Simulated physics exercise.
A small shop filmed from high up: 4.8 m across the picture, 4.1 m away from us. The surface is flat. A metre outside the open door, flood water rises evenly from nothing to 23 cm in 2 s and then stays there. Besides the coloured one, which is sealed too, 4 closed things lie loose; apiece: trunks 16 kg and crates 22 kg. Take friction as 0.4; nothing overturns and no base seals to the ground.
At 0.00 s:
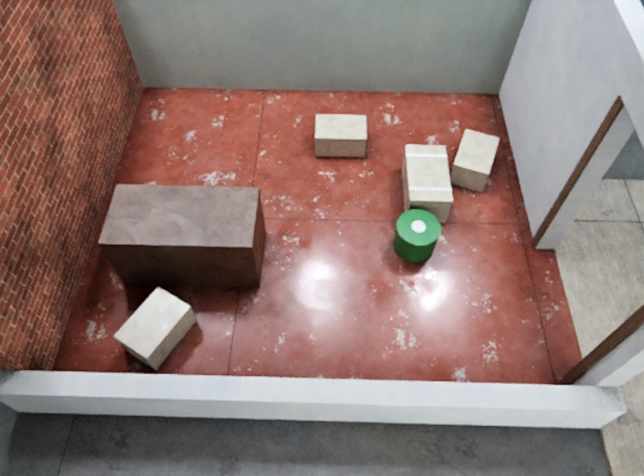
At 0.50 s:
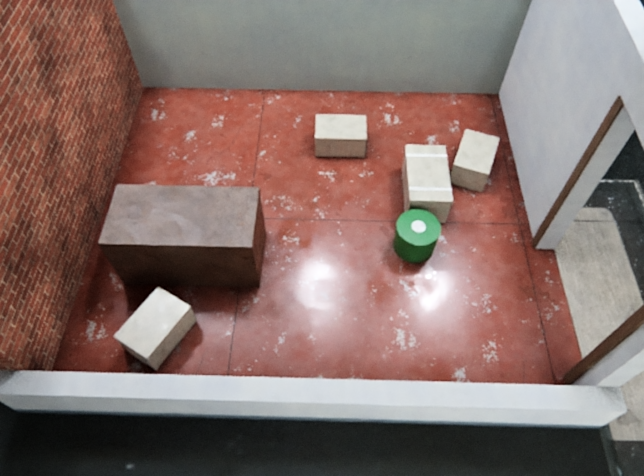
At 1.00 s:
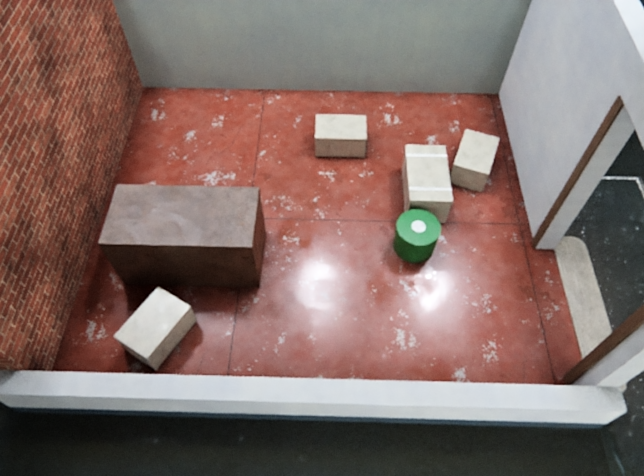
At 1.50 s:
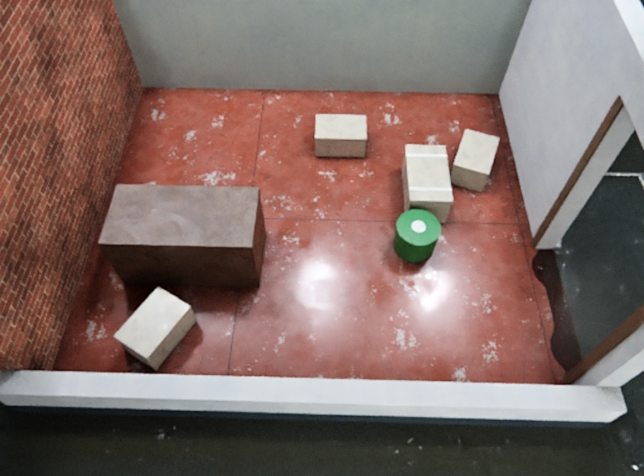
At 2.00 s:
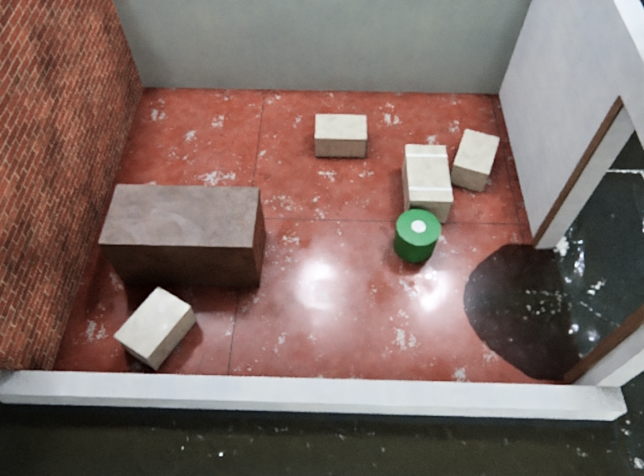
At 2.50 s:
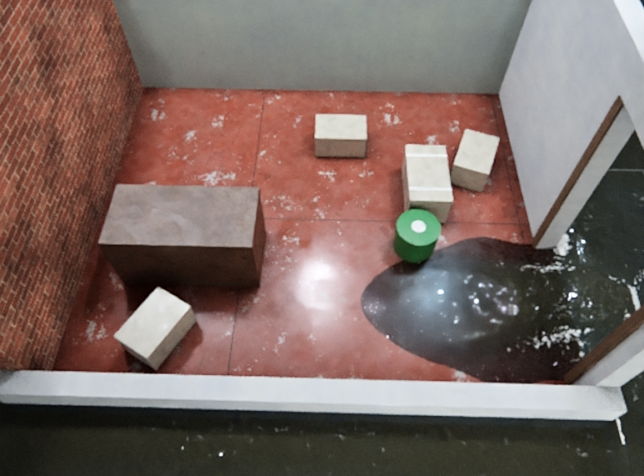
In the video, dark water covers the ground outside a small room with a red floor, then enters through the open doorway on the right and spreads leftward near a green tub, while the tub and pale boxes stay still.
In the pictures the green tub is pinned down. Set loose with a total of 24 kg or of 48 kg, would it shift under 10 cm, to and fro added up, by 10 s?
Verdict: Only the higher weight holds it.
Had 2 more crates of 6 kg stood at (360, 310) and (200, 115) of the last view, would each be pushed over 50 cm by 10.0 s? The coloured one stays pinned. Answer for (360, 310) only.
It is more.
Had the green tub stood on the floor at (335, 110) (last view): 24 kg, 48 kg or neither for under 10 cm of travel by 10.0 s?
Either load holds.
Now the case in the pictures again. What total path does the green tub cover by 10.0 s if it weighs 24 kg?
Some 40 cm in all.
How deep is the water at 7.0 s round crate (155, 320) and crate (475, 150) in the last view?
Roughly 17 and 3 cm.
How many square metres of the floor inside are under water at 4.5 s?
About 10.5 m2.
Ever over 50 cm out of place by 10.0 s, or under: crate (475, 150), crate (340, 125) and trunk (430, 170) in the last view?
In that order: Under, under, over.
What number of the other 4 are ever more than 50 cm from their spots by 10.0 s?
That makes 2.
After 3.5 s the green tub would be 16 cm from its start with 24 kg and 0 cm from its start with 48 kg; 9 cm of water round it then.
After 4.5 s the green tub would be 42 cm from its start with 24 kg and 0 cm from its start with 48 kg; 6 cm of water round it then.
After 7.0 s the green tub would be 42 cm from its start with 24 kg and 0 cm from its start with 48 kg; 7 cm of water round it then.
After 10.0 s the green tub would be 42 cm from its start with 24 kg and 0 cm from its start with 48 kg; 9 cm of water round it then.
